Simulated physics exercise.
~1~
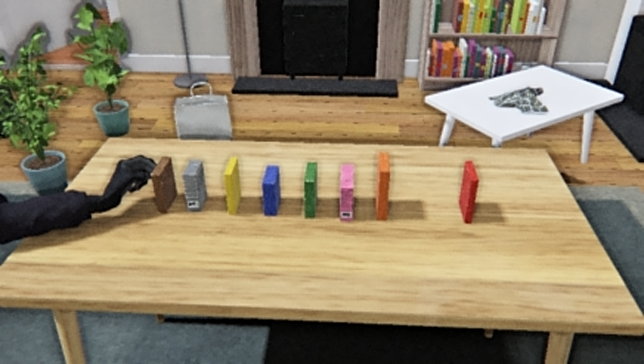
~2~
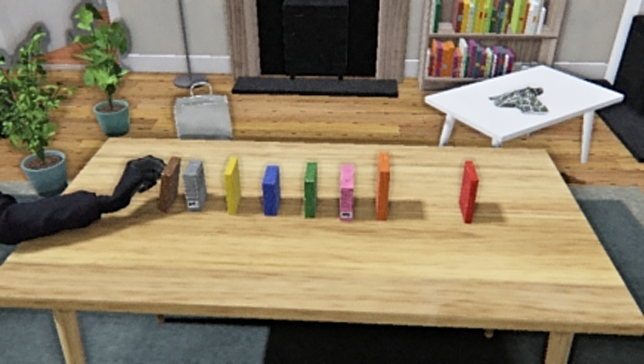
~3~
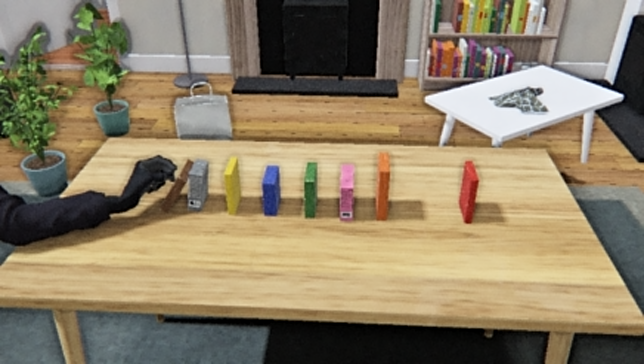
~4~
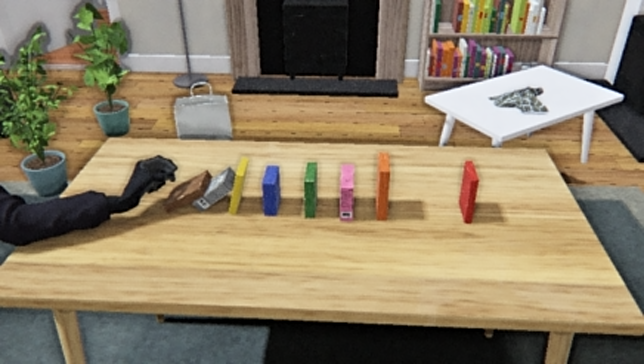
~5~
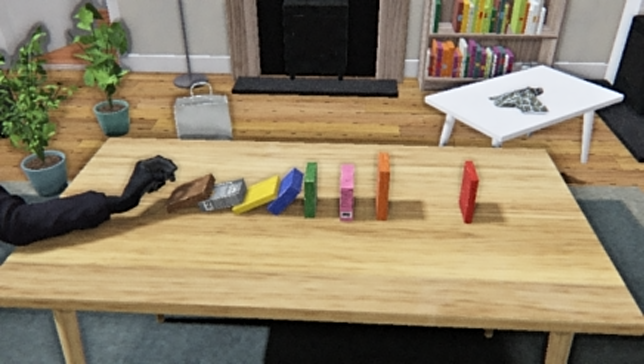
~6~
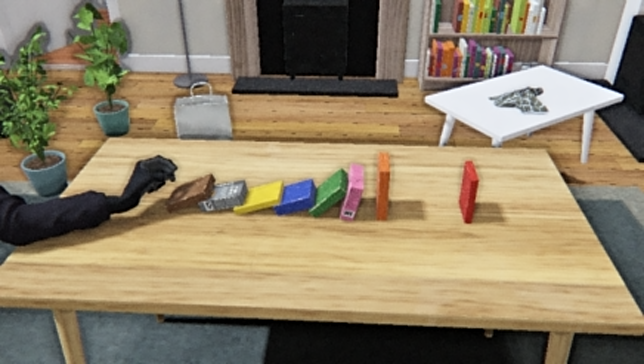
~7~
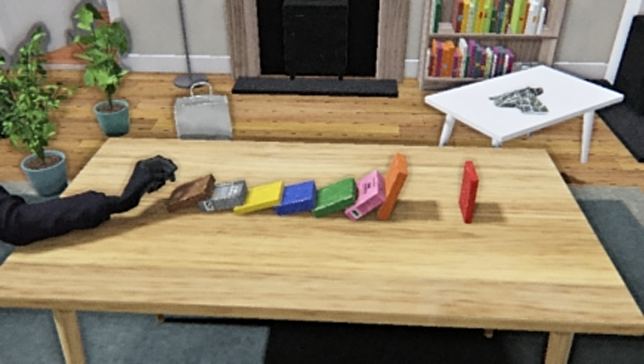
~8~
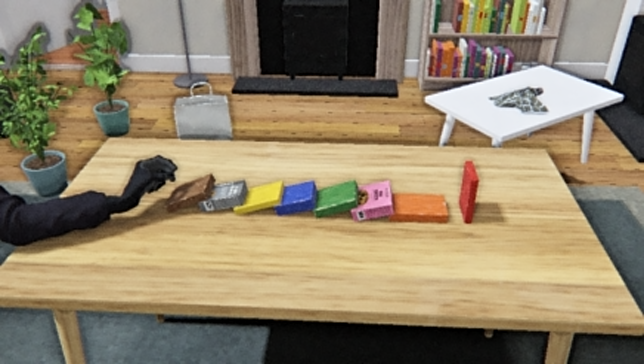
The clip opens on a wooden table where brown, grey, yellow, blue, green, pink and orange pieces stand in a row like dominoes, with a red block farther off to the right. A black-gloved hand at the left tips the brown board gently rightward into the grey packet, then stays still. The grey packet topples into the yellow block, which knocks over the blue one. The green block and pink packet fall in turn, and the orange board leans, then drops to the right. It lands short of the red block, which remains standing beside the toppled row.
